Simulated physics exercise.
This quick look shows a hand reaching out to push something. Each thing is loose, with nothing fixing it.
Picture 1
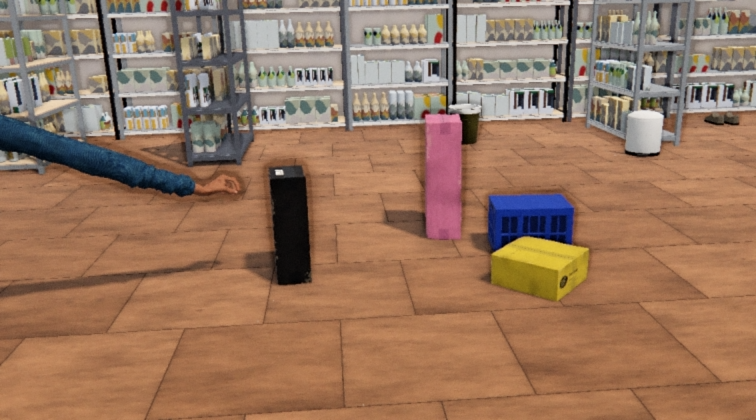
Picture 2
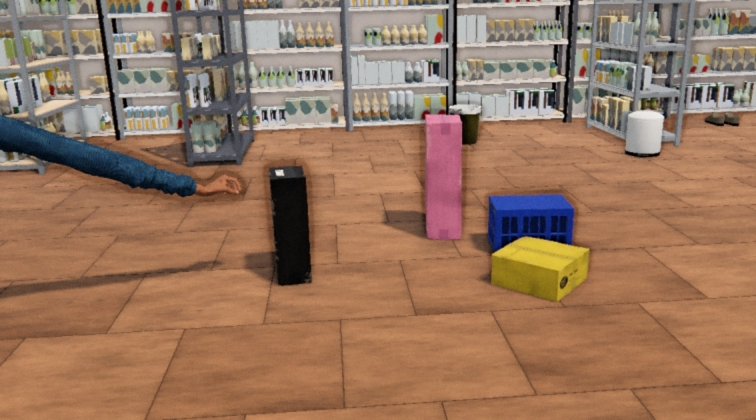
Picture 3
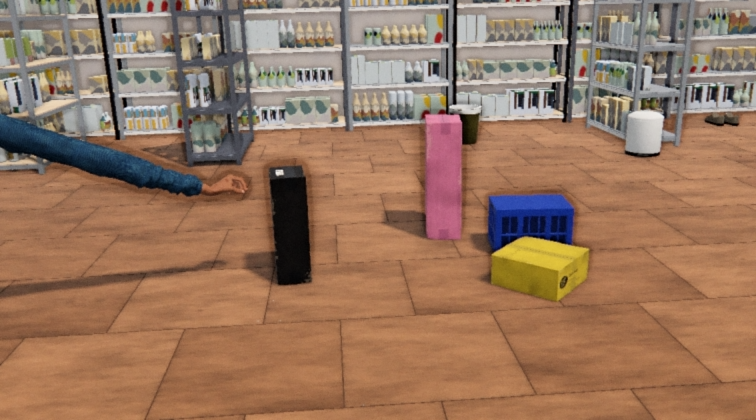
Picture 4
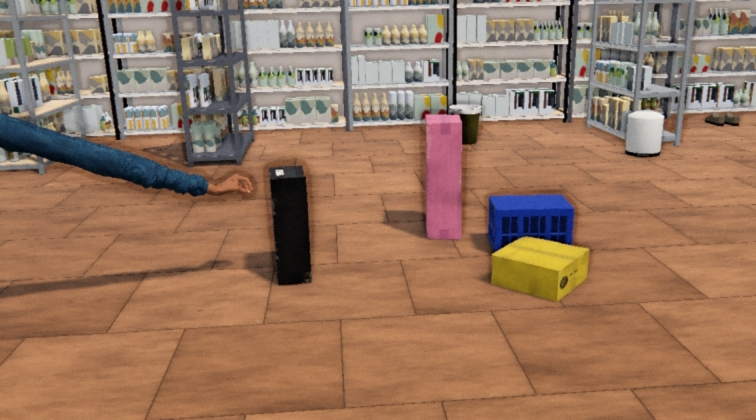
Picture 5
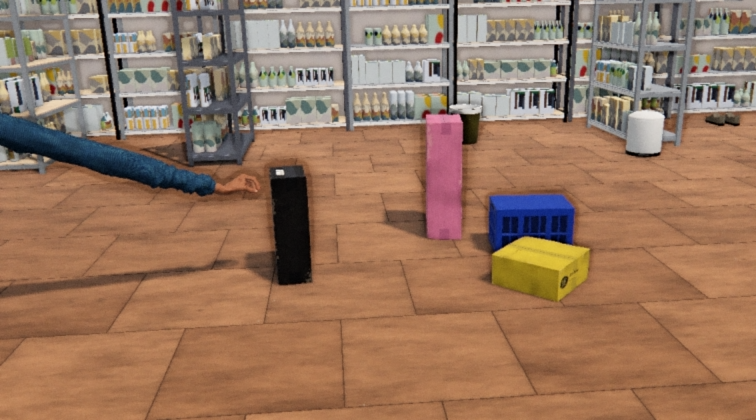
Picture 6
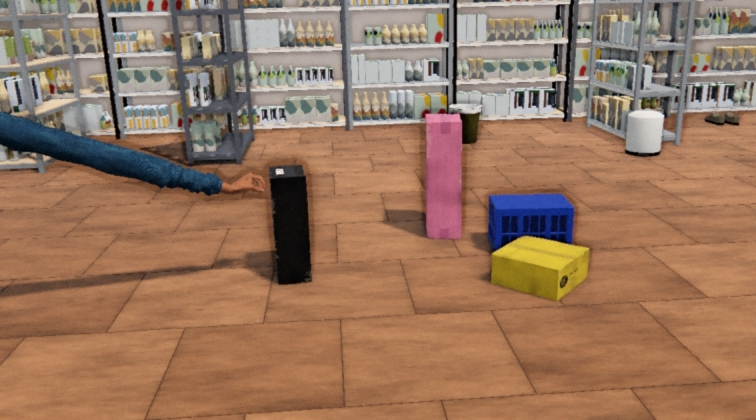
At the start, a blue-sleeved arm extends from the left toward a tall black box on a tiled shop floor, with pink, blue and yellow items standing to the right. The hand moves slightly rightward, closing the small gap to the black box's upper side, while all the objects stay still.
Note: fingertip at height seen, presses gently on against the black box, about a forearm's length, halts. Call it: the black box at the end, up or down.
Down.
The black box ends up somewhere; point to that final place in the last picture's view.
Pretty much around (370, 252), I'd say.
Then, 0.50 s on from there, black box turned 18° from how it was put near (308, 220).
Then, 0.90 s on from there, black box turned 52° from how it was put near (340, 227).
Then, 1.10 s on from there, black box on its side near (367, 249).
In the end, toppled on the floor, black box. At the end, from the last picture's camera, black box near (370, 252).
